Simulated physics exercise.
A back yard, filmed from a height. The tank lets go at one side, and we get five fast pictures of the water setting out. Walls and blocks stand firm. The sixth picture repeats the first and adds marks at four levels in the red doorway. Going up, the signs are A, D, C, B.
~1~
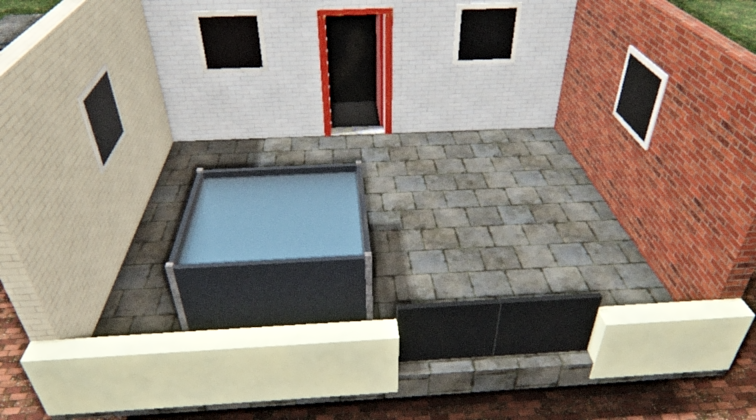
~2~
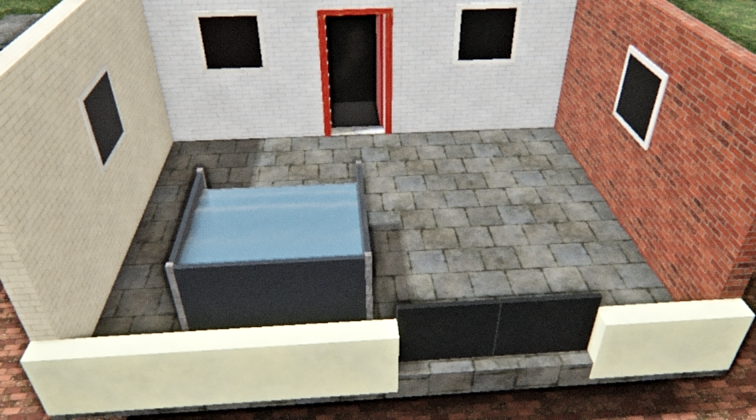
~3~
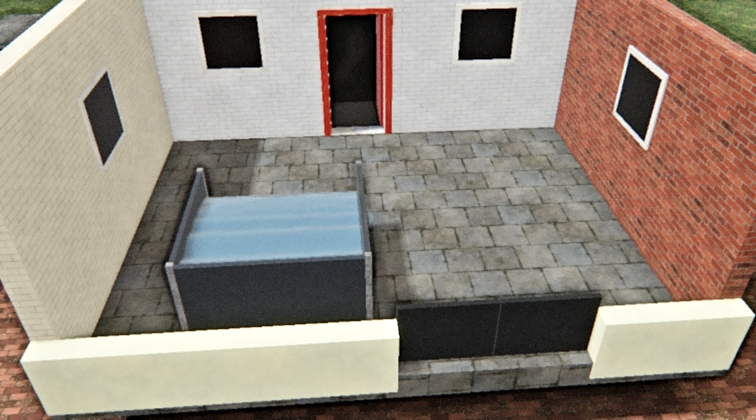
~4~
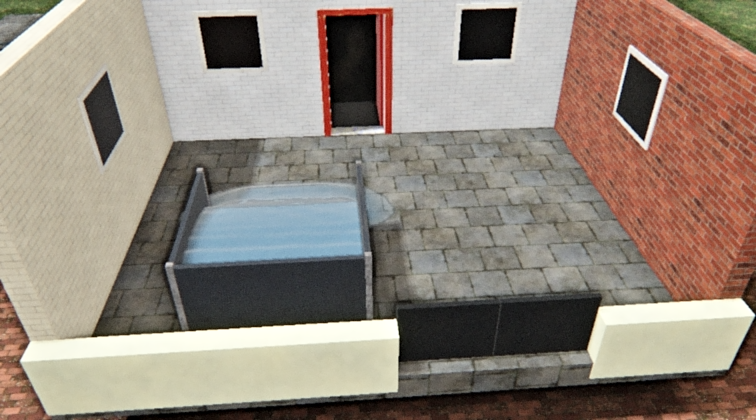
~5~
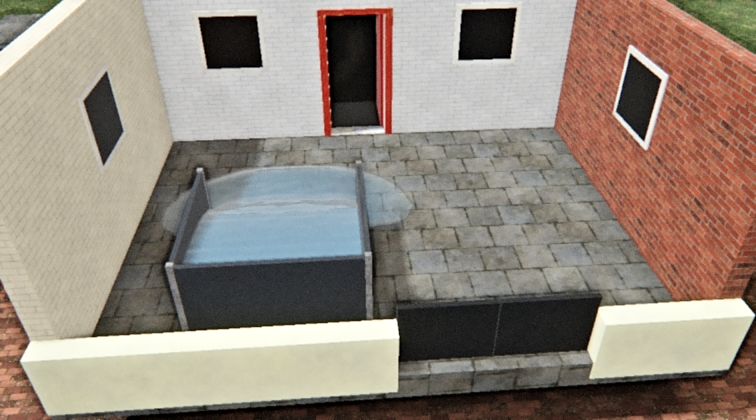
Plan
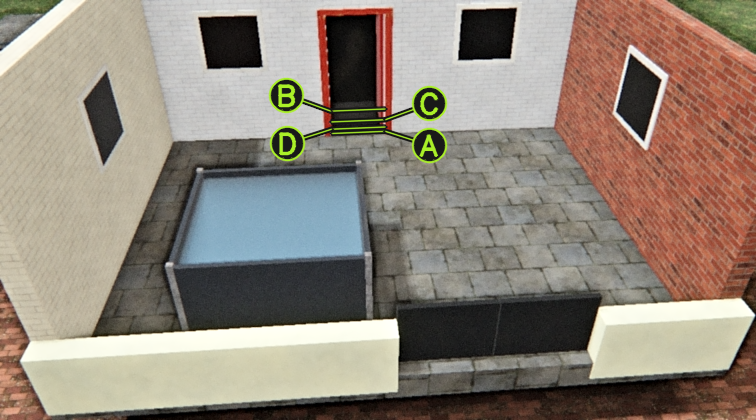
Back yard with a red doorway, a tank's rear panel disappearing and water pouring out, spreading backward and sideways across the paving.
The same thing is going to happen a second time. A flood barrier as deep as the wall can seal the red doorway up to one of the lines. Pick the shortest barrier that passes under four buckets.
Line B just does it.
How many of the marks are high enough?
One of them.
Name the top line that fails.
Line C.
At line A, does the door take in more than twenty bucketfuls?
Yes, it does.
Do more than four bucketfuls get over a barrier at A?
Yes.
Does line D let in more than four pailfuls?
Yes.
On the marked copy, A at (358, 132); B at (358, 110); C at (358, 120); D at (358, 128); from the bottom up A, D, C, B.
If A is chosen, dozens of bucketfuls pour in.
If B is chosen, a splash gets over, under a bucket.
If C is chosen, about 10 bucketfuls get in.
If D is chosen, dozens of bucketfuls pour in.
